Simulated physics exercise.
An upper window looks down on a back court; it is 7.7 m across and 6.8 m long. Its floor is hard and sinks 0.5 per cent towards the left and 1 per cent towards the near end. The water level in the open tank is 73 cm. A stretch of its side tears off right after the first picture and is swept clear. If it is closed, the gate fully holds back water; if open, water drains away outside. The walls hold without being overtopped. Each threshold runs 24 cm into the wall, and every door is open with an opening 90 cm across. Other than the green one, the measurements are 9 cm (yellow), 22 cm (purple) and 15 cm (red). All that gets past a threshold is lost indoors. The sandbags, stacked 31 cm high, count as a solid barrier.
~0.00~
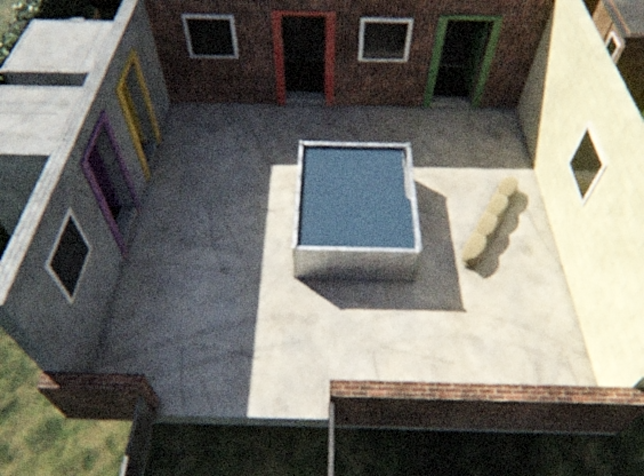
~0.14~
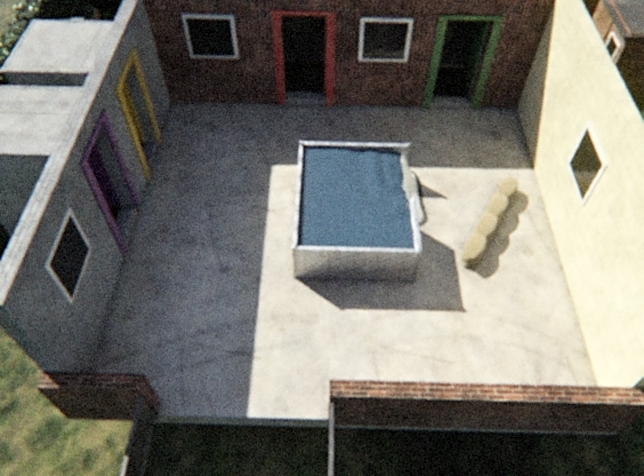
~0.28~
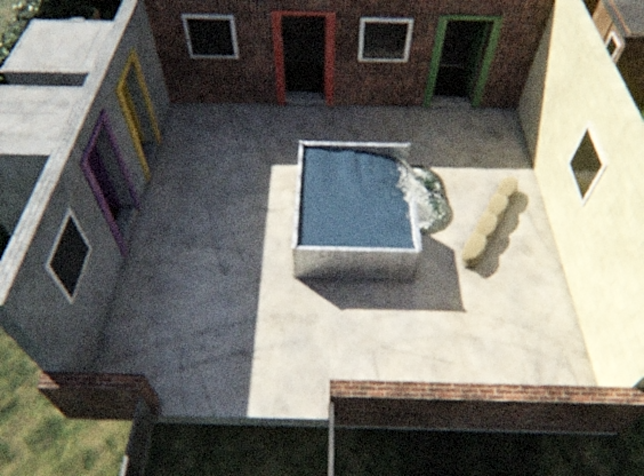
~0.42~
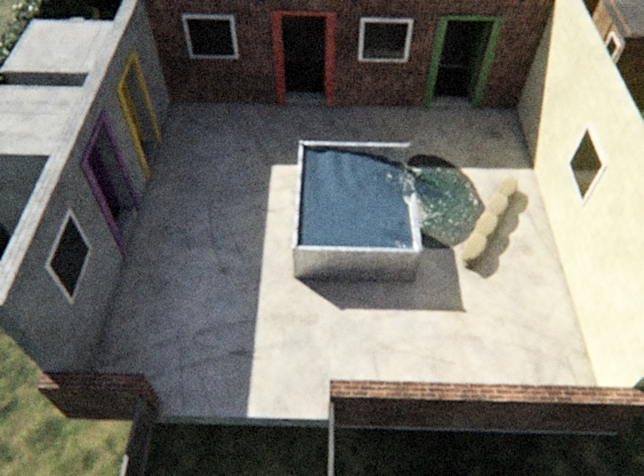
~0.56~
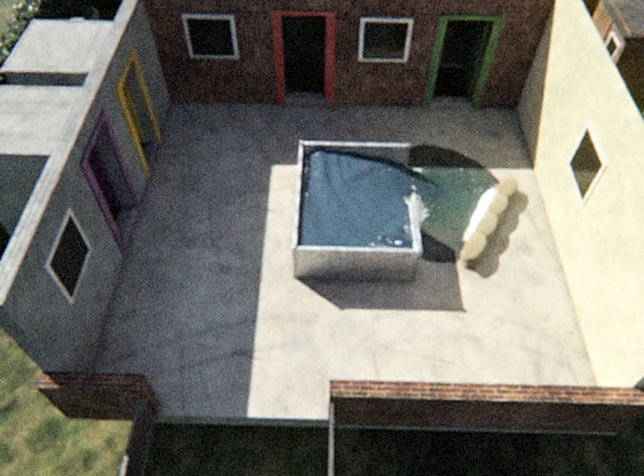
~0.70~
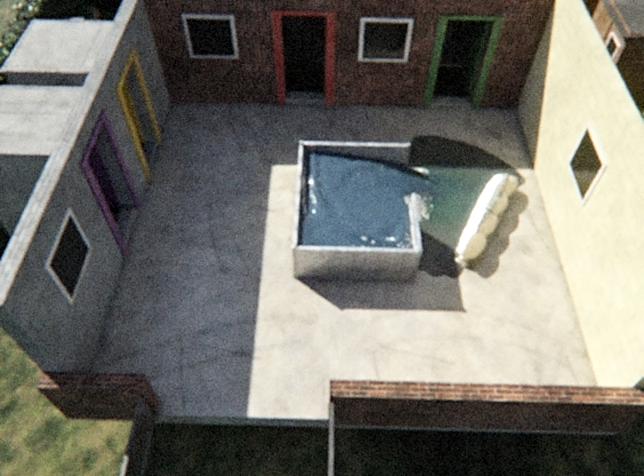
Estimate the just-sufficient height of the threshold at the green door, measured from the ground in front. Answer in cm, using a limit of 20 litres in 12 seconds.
I would say 21 cm.
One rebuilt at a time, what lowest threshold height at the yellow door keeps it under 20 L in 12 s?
I'd raise yellow to close to 9.5 cm.
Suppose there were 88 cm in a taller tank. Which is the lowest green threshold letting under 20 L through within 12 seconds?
25 cm.
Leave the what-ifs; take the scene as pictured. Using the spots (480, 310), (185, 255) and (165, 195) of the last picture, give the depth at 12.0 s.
Taking the spots in order: About 4, 4 and 7 centimetres.
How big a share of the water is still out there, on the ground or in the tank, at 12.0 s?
Roughly 88 percent of the water remains.
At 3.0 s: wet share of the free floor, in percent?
I'd say near 30 percent is wet.
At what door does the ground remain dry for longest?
I'd say the purple one.
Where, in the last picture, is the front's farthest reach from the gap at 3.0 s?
The farthest wet point sits near (375, 404).
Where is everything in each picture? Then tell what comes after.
In the first frame, the open tank at (356, 195) is whole and still, 73 cm deep; the green door at (459, 68) is dry.
In the second frame, the gap is at (406, 189), the front 0.3 m out at (424, 219); the back of the open tank holds 73 cm.
In the third frame, water pours out at (405, 191) and has run 0.8 m, to (449, 215); about 12 cm deep outside, 73 cm at the back.
In the fourth frame, the front is at (480, 213), 1.4 m from the gap at (405, 192); 2.4 m2 of floor is wet, 73 cm left at the back.
In the fifth frame, the gap is at (405, 192), the front 1.9 m out at (500, 187); the back of the open tank holds 70 cm.
In the sixth frame, water pours out at (405, 192) and has run 2.3 m, to (519, 177); about 7 cm deep outside, 62 cm at the back; the green door at (459, 68), 3.0 m from the gap, is still 1.2 m from the nearest water.
After 1.4 s water covers 15 % of the floor, deepest (44 cm) near (482, 203); it has not reached the green door.
After 3.0 s water covers 30 % of the floor, deepest (38 cm) near (496, 111); 20 cm at the green door, 23 litres in over its 10 cm threshold.
After 12.0 s water covers 95 % of the floor, deepest (14 cm) near (84, 396); 7 cm at the green door, 187 litres in over its 10 cm threshold.
At the green door as built, the water arrived by 1.8 s and peaked near 21 cm at 3.4 s.
With a threshold of 19 cm, 32 litres would have come in within the 12 s; with 26 cm, 4 litres. So under 20 litres takes about 21 cm.
